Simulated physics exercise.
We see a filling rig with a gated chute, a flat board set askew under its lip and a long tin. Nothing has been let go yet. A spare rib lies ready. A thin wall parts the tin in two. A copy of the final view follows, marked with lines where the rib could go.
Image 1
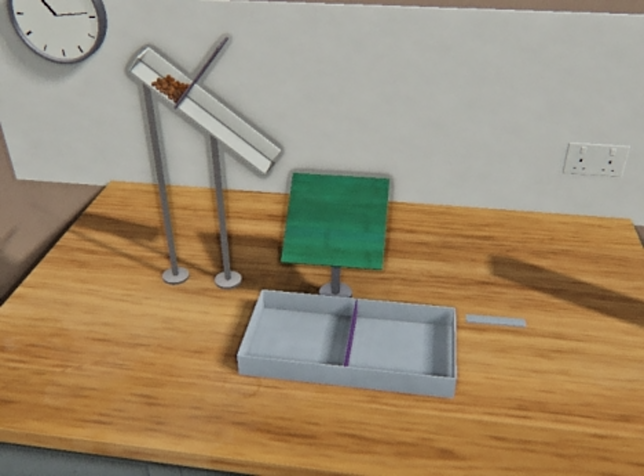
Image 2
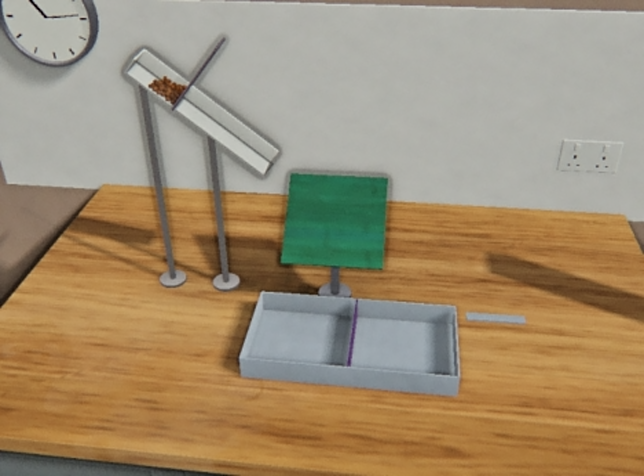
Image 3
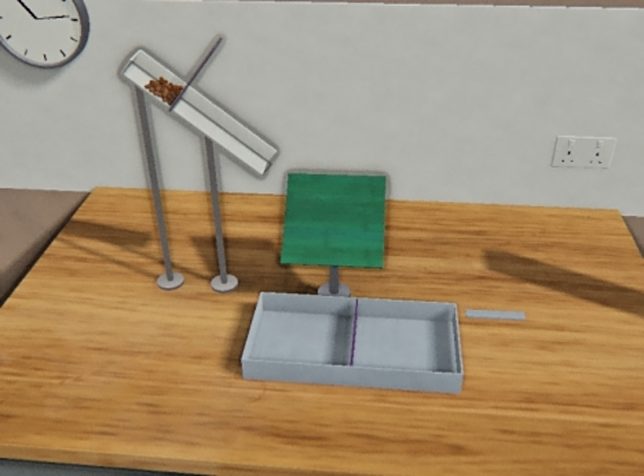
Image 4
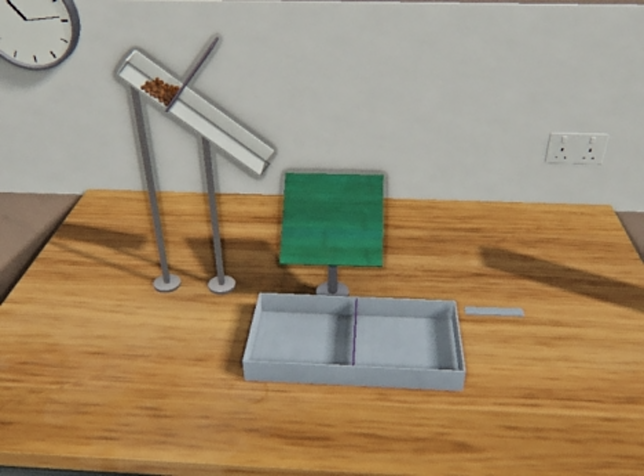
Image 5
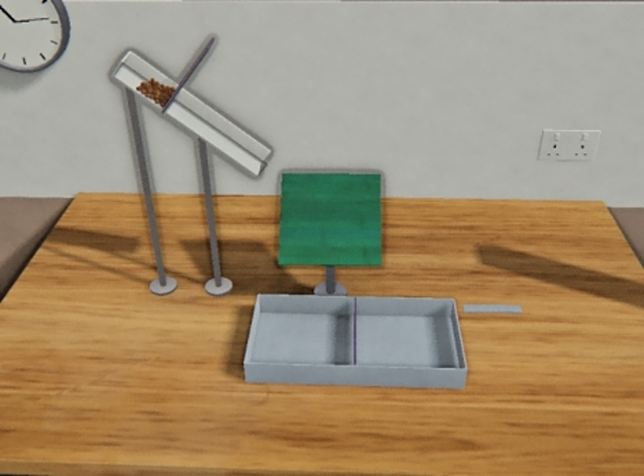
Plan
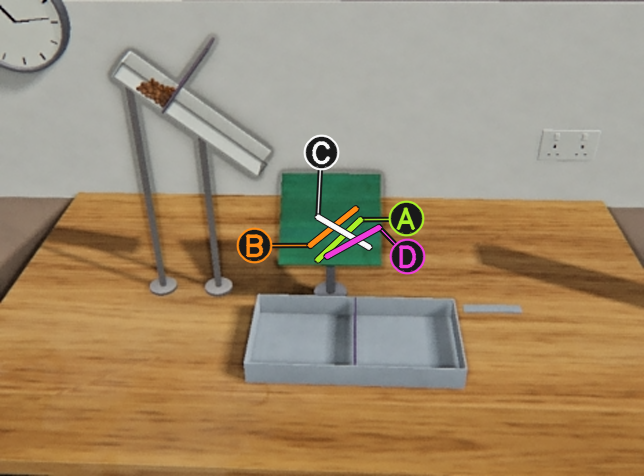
A broad wooden table stands before a pale wall with a round clock at upper left and a double socket at right, seen from the front and slightly above. A sloping pale chute on two grey posts holds small orange-brown pieces behind its gate, with a tilted green board, a divided grey tin and a loose strip to its right. Only the camera moves, drifting slowly around the still setup.
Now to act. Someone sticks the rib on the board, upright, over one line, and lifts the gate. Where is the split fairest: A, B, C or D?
C is best.
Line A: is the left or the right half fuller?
The left half.
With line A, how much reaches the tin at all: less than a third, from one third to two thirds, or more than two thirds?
It is more than two thirds.
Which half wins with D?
The left half.
On the marked copy, line A from (360, 219) to (317, 259); line B from (355, 208) to (310, 245); line C from (317, 217) to (369, 247); line D from (379, 227) to (327, 256).
Choosing A, of what is caught, all but a few in the left half, a small share in the right.
Choosing B, of what is caught, all but a few in the left half, a small share in the right.
Choosing C, of what is caught, close to half in the left half, close to half in the right.
Choosing D, of what is caught, all but a few in the left half, a small share in the right.
